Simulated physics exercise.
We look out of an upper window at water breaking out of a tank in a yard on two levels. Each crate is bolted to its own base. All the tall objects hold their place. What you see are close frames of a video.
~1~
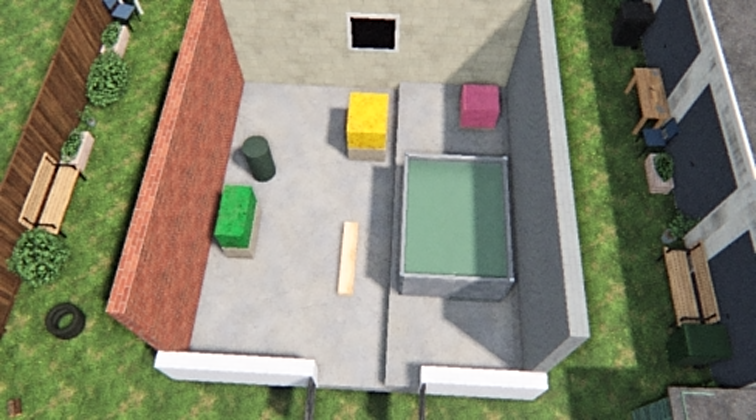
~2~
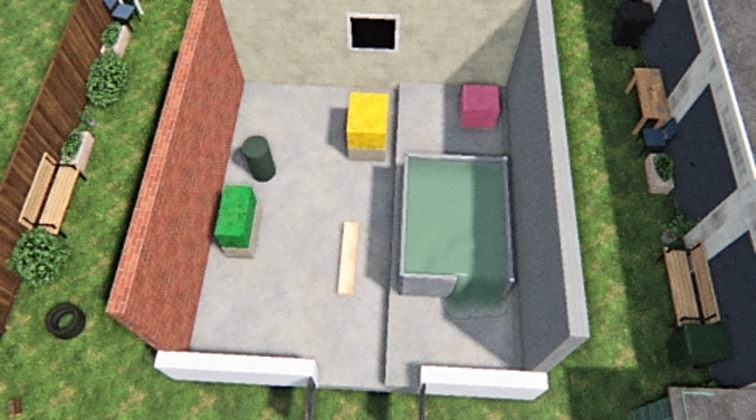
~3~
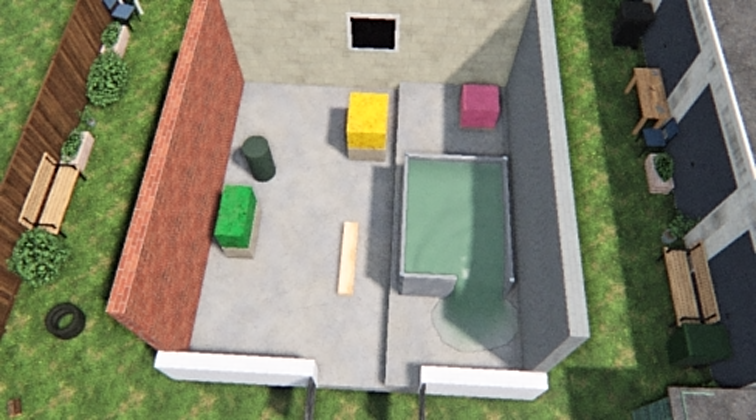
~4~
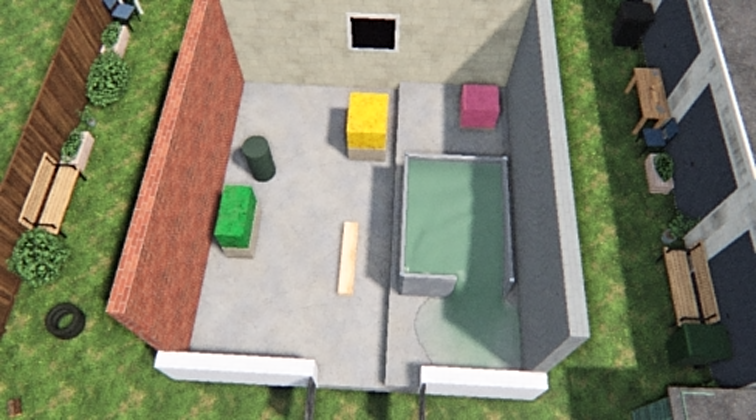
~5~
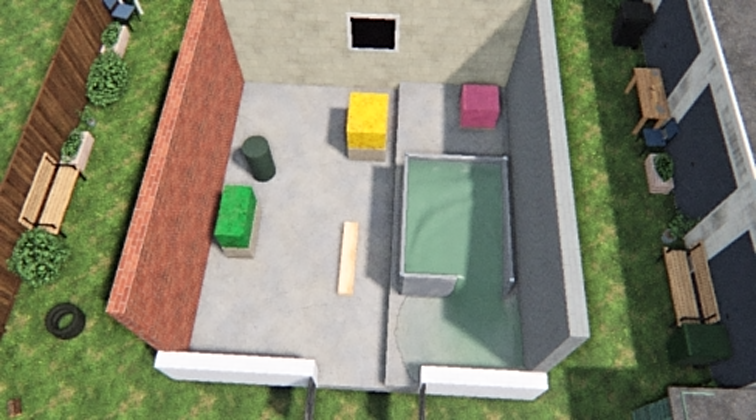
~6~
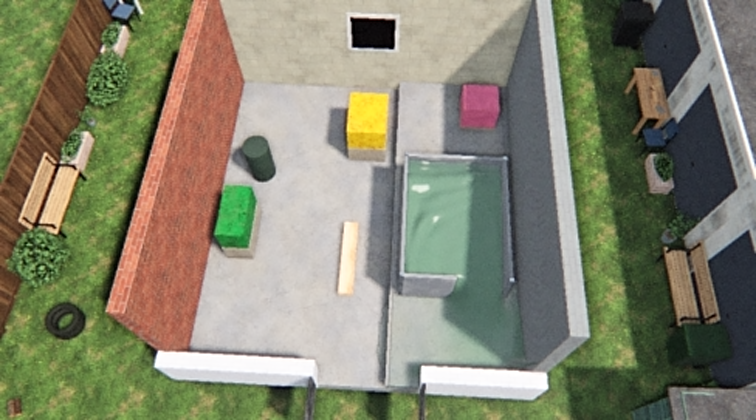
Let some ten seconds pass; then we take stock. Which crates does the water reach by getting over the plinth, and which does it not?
The green crate is not reached, the yellow crate is not reached, the pink crate is reached.
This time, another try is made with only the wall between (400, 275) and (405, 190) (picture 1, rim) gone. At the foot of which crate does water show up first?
First: The green crate.
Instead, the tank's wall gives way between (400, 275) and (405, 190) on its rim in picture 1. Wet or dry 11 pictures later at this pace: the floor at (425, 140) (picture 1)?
Spared.
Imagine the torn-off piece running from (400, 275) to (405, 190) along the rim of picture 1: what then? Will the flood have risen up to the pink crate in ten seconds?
Looks like the pink crate holds out.
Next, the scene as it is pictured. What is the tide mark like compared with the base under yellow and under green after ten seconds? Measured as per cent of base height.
Around 40 % and 60 %.
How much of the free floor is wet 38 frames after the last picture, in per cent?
95 %.
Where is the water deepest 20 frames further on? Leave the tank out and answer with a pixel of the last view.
I'd point to about (507, 334).
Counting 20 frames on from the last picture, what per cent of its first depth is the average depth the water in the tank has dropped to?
42 percent or thereabouts.
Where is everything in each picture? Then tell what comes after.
In the first frame, the water tank at (456, 216) is whole and still.
In the second frame, water pours out at (478, 289) and has run to (506, 303).
In the third frame, water pours out at (477, 291) and has run to (458, 345).
In the fourth frame, water pours out at (477, 291) and has run to a hidden place.
In the fifth frame, the front is at a hidden place, out from the gap at (477, 291).
In the sixth frame, the front is at a hidden place, out from the gap at (477, 291).
A moment on, water covers 15 % of the floor; the green crate not reached, the yellow crate not reached, the pink crate not reached.
Next, water covers 35 % of the floor; the green crate not reached, the yellow crate not reached, the pink crate not reached.
Then, water covers 60 % of the floor; the green crate water round its plinth, the yellow crate water round its plinth, the pink crate water round its plinth.
Later, water covers 95 % of the floor; the green crate water round its plinth, the yellow crate water round its plinth, the pink crate water round its plinth.
In the end, water covers 95 % of the floor; the green crate stayed above the water, the yellow crate stayed above the water, the pink crate was topped.
